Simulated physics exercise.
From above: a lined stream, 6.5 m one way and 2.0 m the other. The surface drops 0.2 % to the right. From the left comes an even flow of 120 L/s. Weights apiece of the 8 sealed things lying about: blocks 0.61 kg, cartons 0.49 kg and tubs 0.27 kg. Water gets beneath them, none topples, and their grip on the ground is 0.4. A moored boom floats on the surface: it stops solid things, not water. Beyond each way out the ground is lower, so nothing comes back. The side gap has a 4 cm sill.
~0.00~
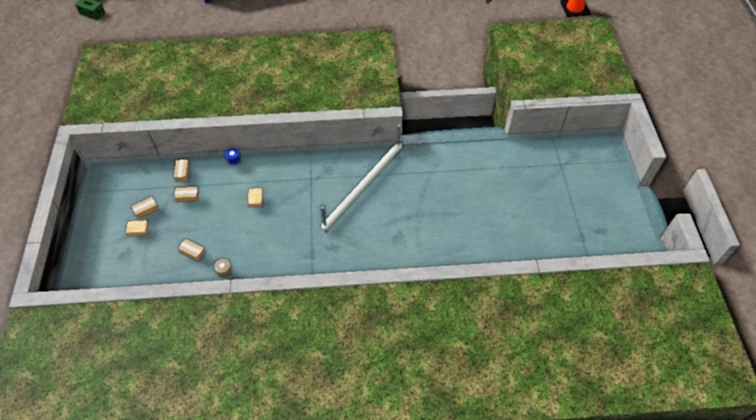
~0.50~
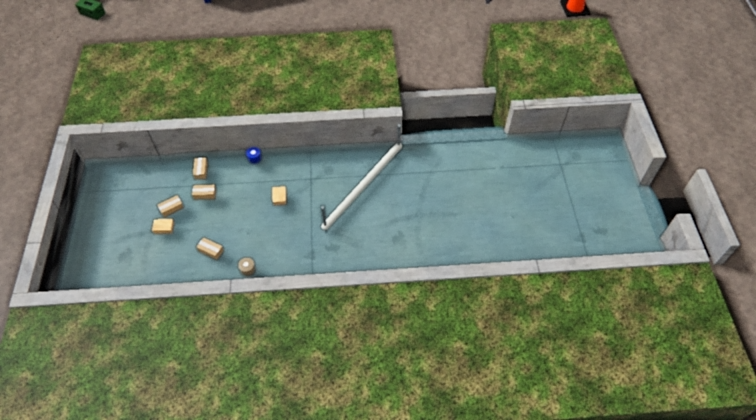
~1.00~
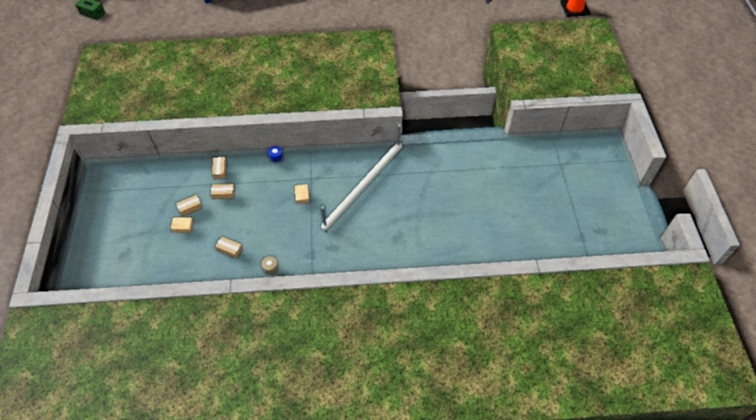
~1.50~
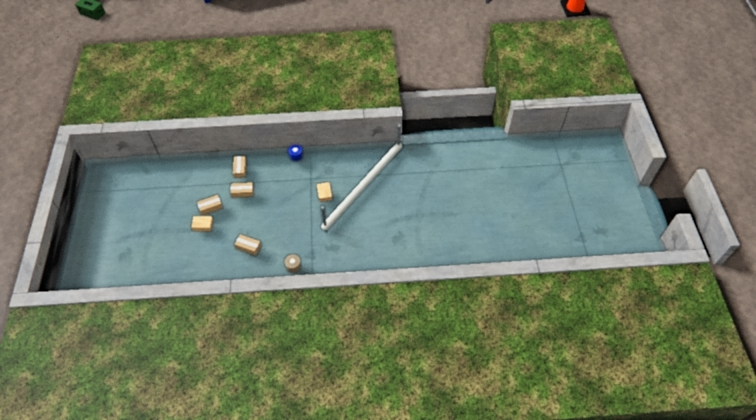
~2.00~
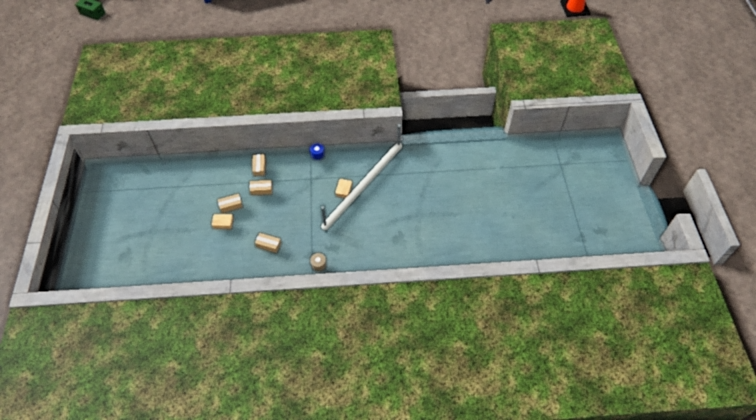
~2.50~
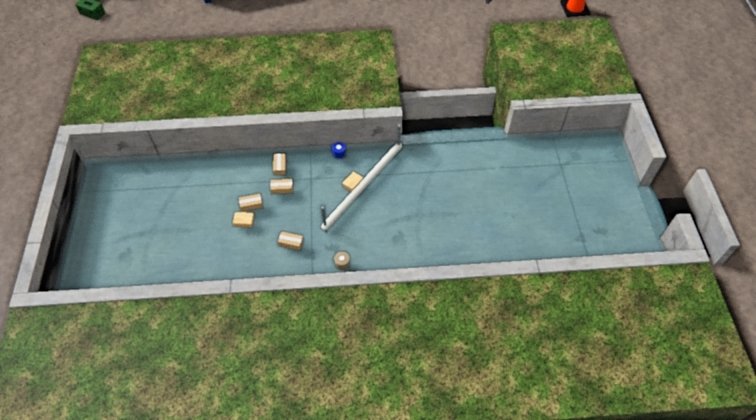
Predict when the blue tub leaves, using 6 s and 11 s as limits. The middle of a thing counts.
It leaves after the second time or never.
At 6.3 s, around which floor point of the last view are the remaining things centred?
At about (392, 187).
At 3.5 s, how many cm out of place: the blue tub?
Roughly 200 cm by then.
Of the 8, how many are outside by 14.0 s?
By then 2.
After 3.5 s the blue tub is near (384, 144), 1.8 m from its start, afloat; 0 of 8 are out; 8 afloat.
After 6.3 s the blue tub is near (387, 140), 1.8 m from its start, afloat; 0 of 8 are out; 8 afloat.
After 10.0 s the blue tub is near (387, 140), 1.8 m from its start, afloat; 0 of 8 are out; 8 afloat.
After 14.0 s the blue tub is near (387, 140), 1.8 m from its start, afloat; 2 of 8 are out; 6 afloat.
